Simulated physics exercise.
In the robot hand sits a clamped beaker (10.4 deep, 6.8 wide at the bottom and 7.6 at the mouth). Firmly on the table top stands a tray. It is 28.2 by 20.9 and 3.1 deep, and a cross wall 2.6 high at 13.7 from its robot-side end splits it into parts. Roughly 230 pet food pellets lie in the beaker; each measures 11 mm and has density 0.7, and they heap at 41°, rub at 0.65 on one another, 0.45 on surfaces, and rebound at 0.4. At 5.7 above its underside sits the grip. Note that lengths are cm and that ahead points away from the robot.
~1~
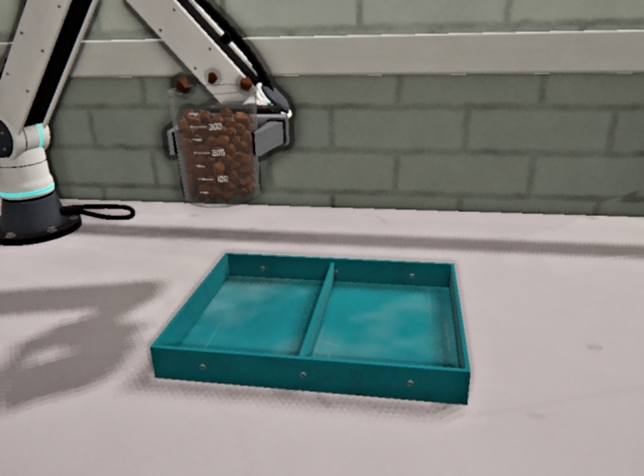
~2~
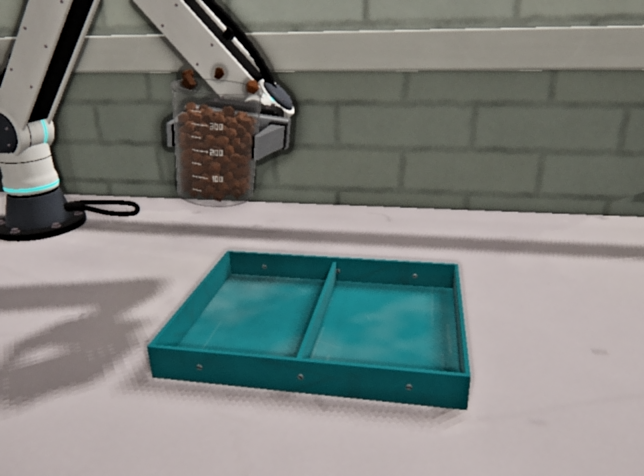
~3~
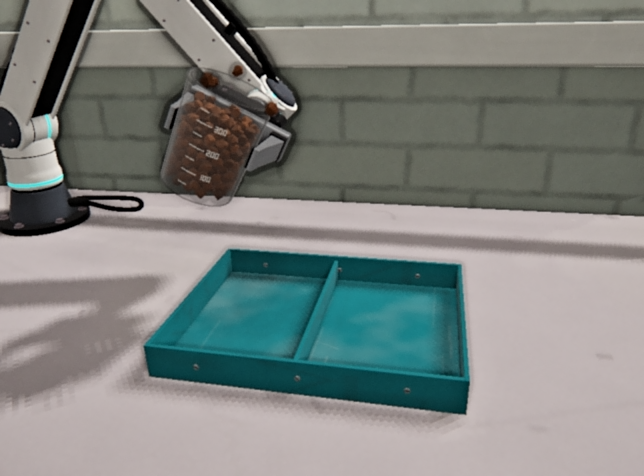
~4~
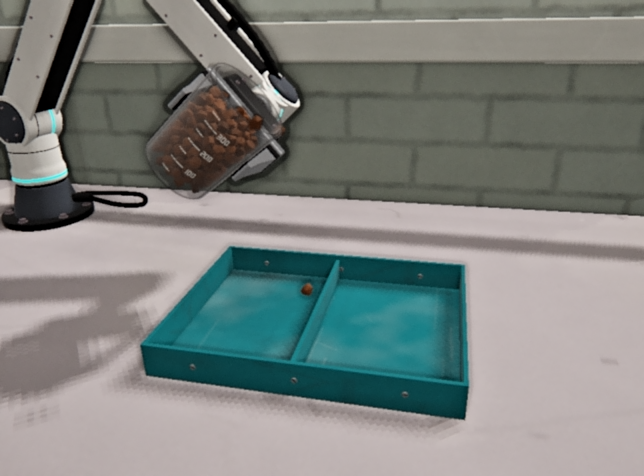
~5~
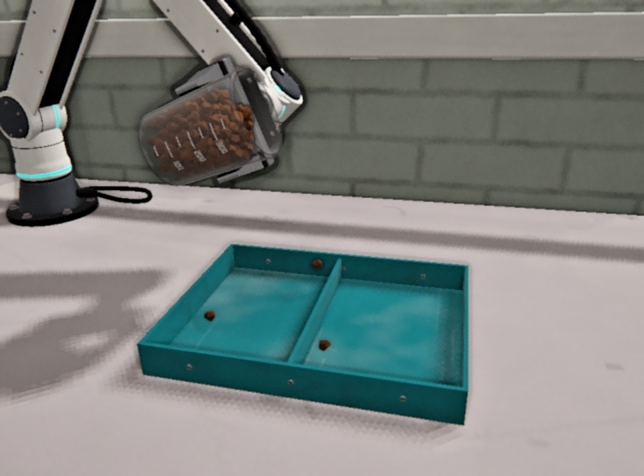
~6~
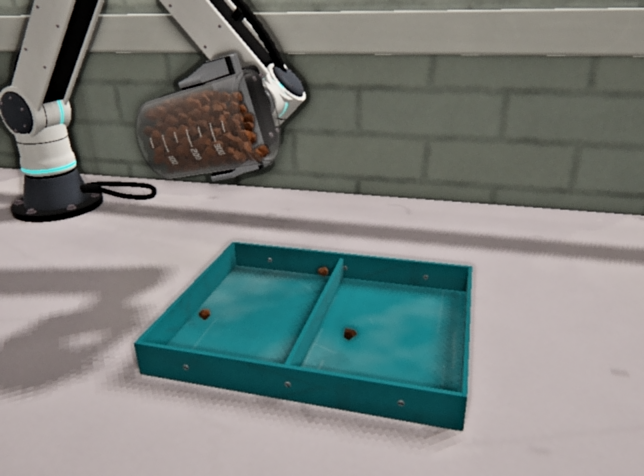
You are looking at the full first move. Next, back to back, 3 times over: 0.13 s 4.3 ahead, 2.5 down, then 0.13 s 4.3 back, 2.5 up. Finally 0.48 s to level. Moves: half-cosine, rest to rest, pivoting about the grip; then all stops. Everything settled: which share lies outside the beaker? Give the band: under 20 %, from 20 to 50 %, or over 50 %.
The share falls between 20 and 50 %.
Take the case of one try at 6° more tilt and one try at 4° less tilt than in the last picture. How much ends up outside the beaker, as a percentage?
35 and 15 %.
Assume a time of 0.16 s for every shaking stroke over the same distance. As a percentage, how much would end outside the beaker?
Roughly 15 percent then.
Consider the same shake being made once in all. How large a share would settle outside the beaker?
My guess is near 15 per cent.
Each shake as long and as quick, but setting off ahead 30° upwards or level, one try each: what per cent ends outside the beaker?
Near 75 and 55 percent respectively.
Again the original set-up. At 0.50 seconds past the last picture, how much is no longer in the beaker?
I'd say some 20 percent.
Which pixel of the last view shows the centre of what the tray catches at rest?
(352, 324).
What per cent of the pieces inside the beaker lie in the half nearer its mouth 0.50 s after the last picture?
Something like 40 percent sits in that half.
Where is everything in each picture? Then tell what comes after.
The first frame shows beaker middle at (218, 146), level; upper third of the load around (215, 128), from x 180 to 250, top at y 80; 234 in the beaker.
The second frame shows beaker middle at (217, 144), tilted 7° forward; upper third of the load around (215, 126), from x 185 to 255, top at y 75.
The third frame shows beaker middle at (214, 141), tilted 26° forward; upper third of the load around (210, 123), from x 170 to 270, top at y 70; 233 in the beaker, 1 in flight or on a rim.
The fourth frame shows beaker middle at (211, 137), tilted 50° forward; upper third of the load around (211, 121), from x 160 to 305, top at y 90; 231 in the beaker, 1 in the robot-side part, 2 in flight or on a rim.
The fifth frame shows beaker middle at (209, 133), tilted 69° forward; upper third of the load around (203, 116), from x 150 to 325, top at y 95; 231 in the beaker, 2 in the robot-side part, 1 in the far-side part.
The sixth frame shows beaker middle at (208, 130), tilted 76° forward; upper third of the load around (199, 112), from x 150 to 350, top at y 95; 231 in the beaker, 2 in the robot-side part, 1 in the far-side part.
Then, 0.50 s later, tilted 76° forward, highest piece 22 above the table; 189 in the beaker, 17 in the far-side part, 9 in the robot-side part, 19 in flight or on a rim.
Then, 1.01 s later, tilted 41° forward, highest piece 22 above the table; 168 in the beaker, 37 in the far-side part, 28 in the robot-side part, 1 on the table or floor.
Then, 1.46 s later, level, highest piece 24 above the table; 168 in the beaker, 37 in the far-side part, 28 in the robot-side part, 1 on the table or floor.
Then, 2.51 s later, level, highest piece 24 above the table; 168 in the beaker, 37 in the far-side part, 28 in the robot-side part, 1 on the table or floor.
At rest, 168 in the beaker, 37 in the far-side part, 28 in the robot-side part, 1 on the table or floor. That is 28 % outside the beaker.
